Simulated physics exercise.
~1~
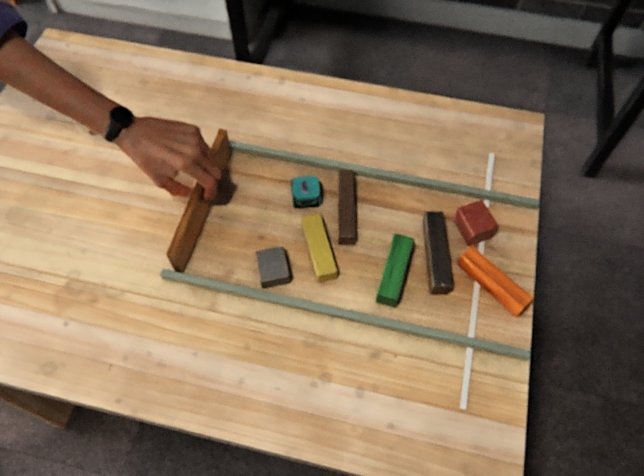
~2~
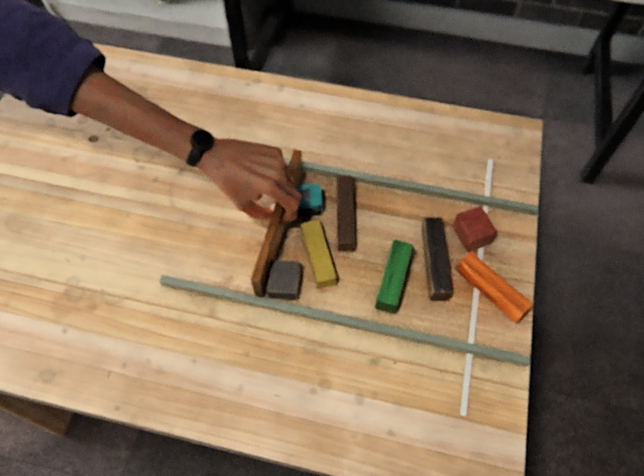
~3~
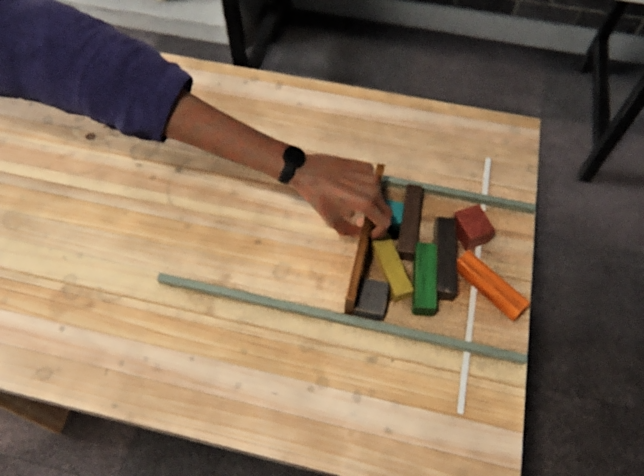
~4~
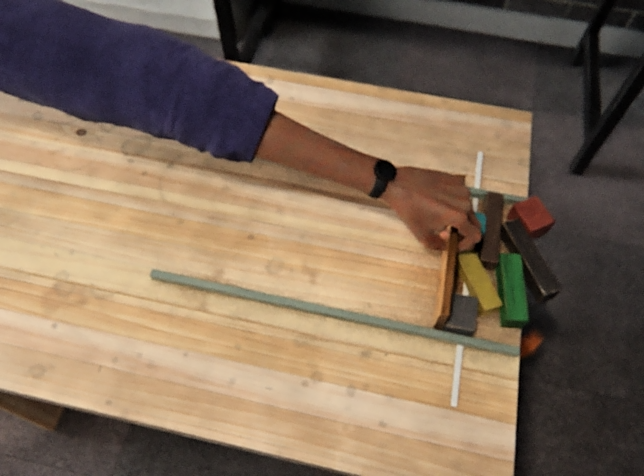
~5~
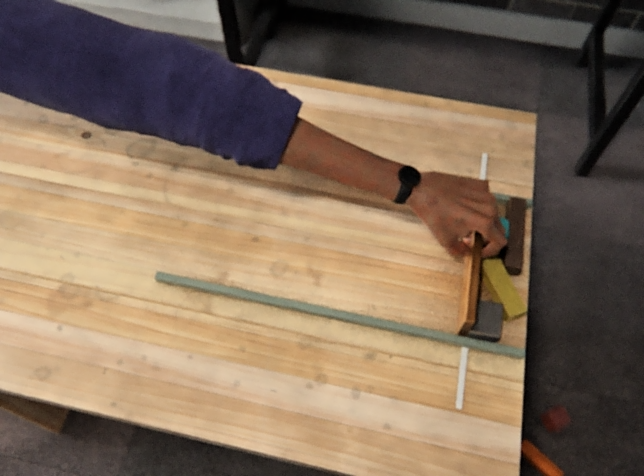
A wooden board pushed by a hand slid right between two rails, bunching up the coloured blocks and bars until the green, black, red and orange ones dropped off the table, and it stopped near the white strip with four pieces still on.
